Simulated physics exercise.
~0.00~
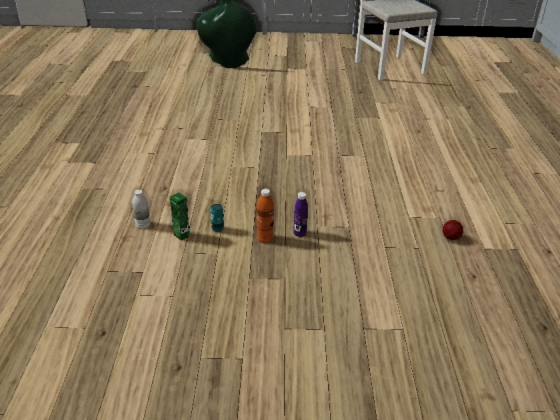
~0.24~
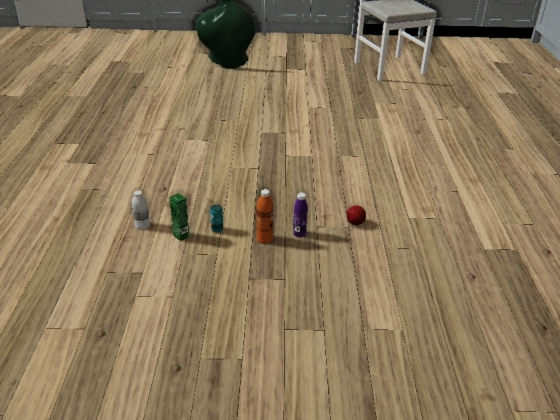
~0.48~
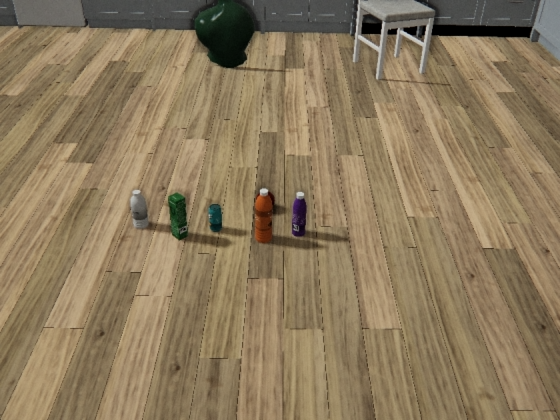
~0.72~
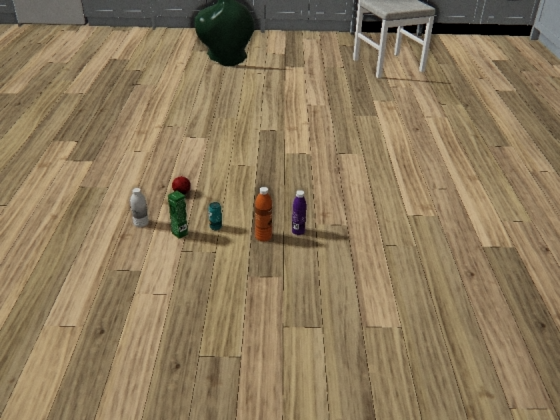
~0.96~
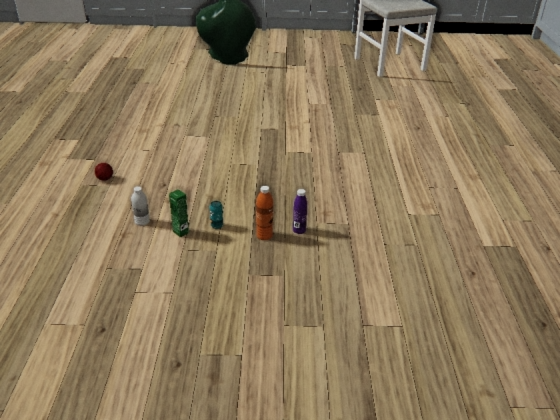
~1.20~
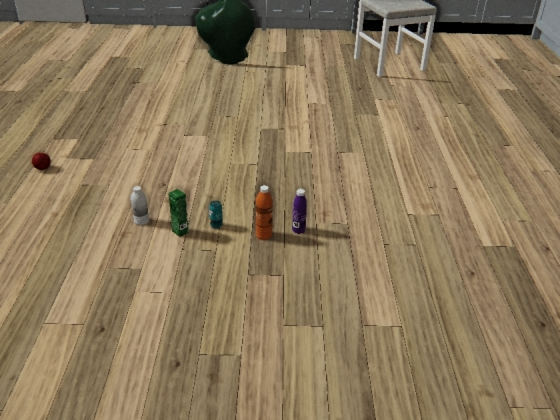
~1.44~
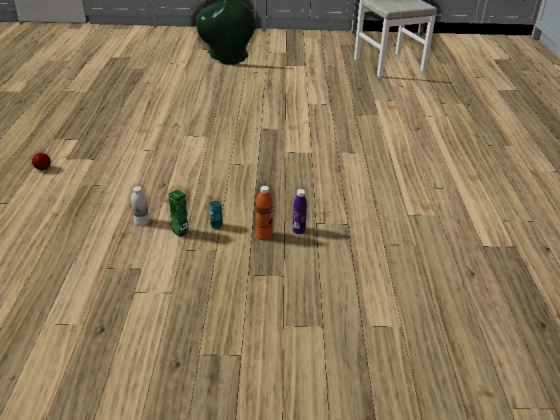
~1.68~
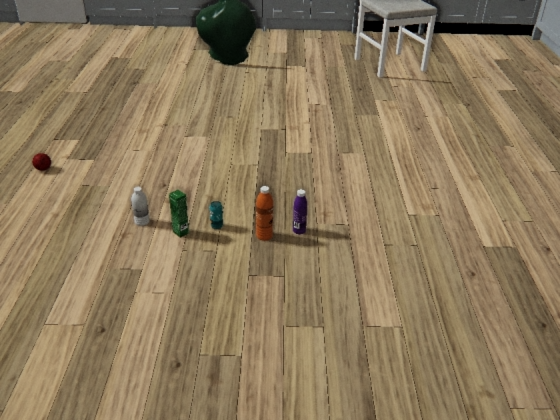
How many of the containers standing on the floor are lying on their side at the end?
None of them are lying down. The purple, orange and white bottles, the turquoise can and the green container all still stand upright.
